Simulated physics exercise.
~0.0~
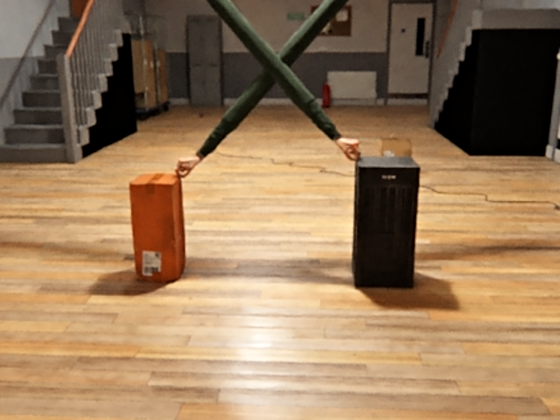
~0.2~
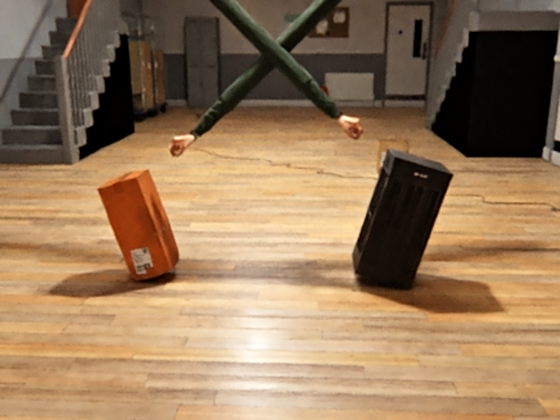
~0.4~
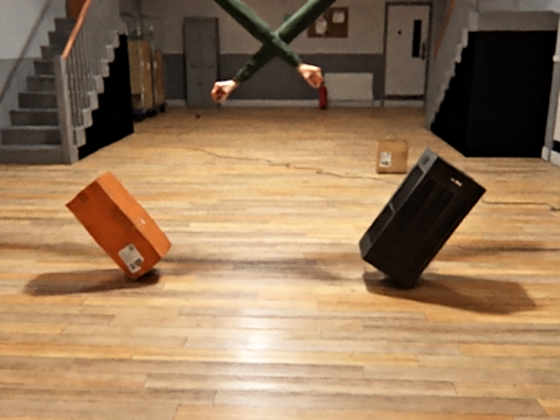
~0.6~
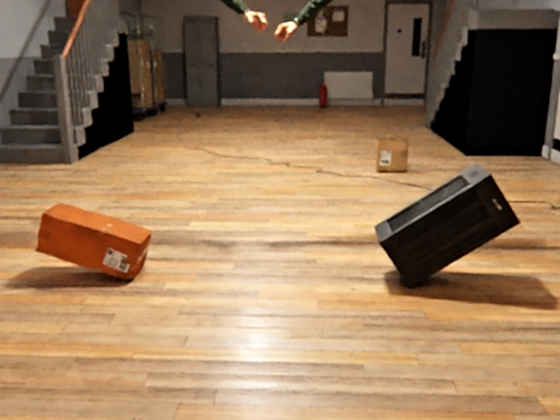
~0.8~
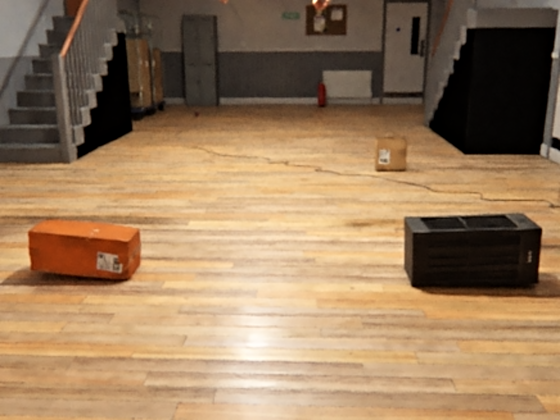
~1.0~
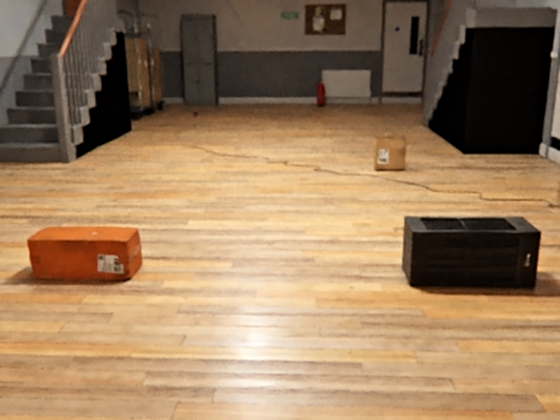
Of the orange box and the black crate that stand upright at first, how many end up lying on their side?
Two of them end up lying on their side, the orange box on the left and the black crate on the right.
